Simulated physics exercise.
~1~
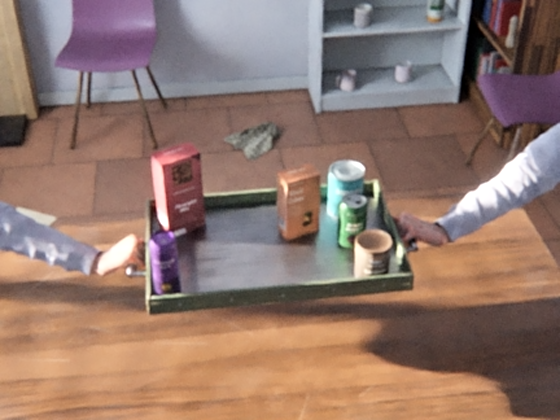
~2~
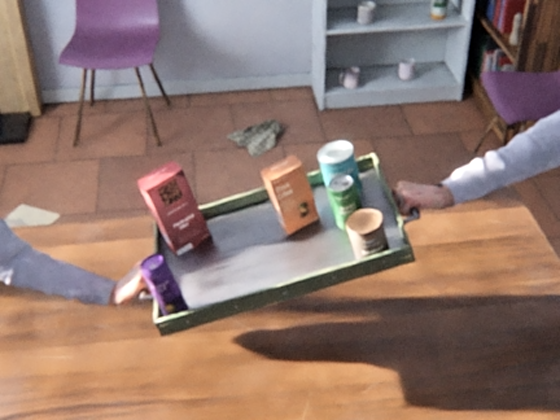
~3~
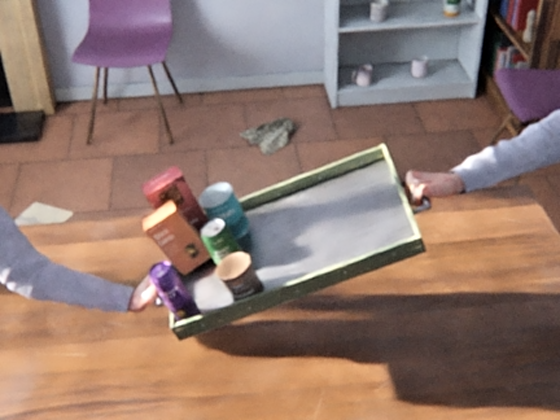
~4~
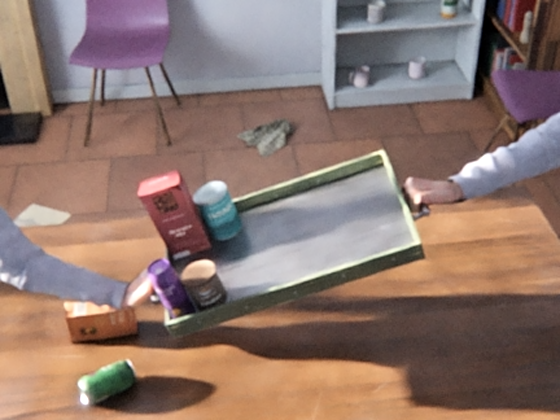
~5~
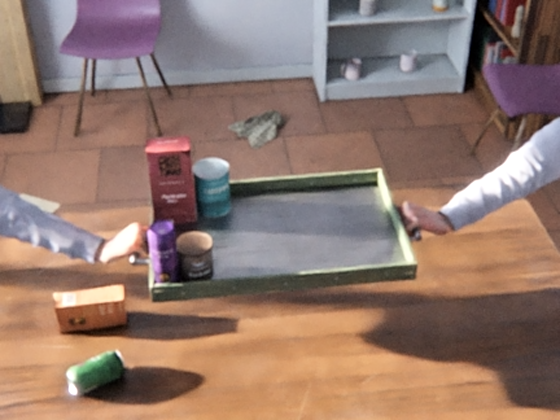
Two hands tip a tray left and level it, leaving an orange carton and green can on the table.
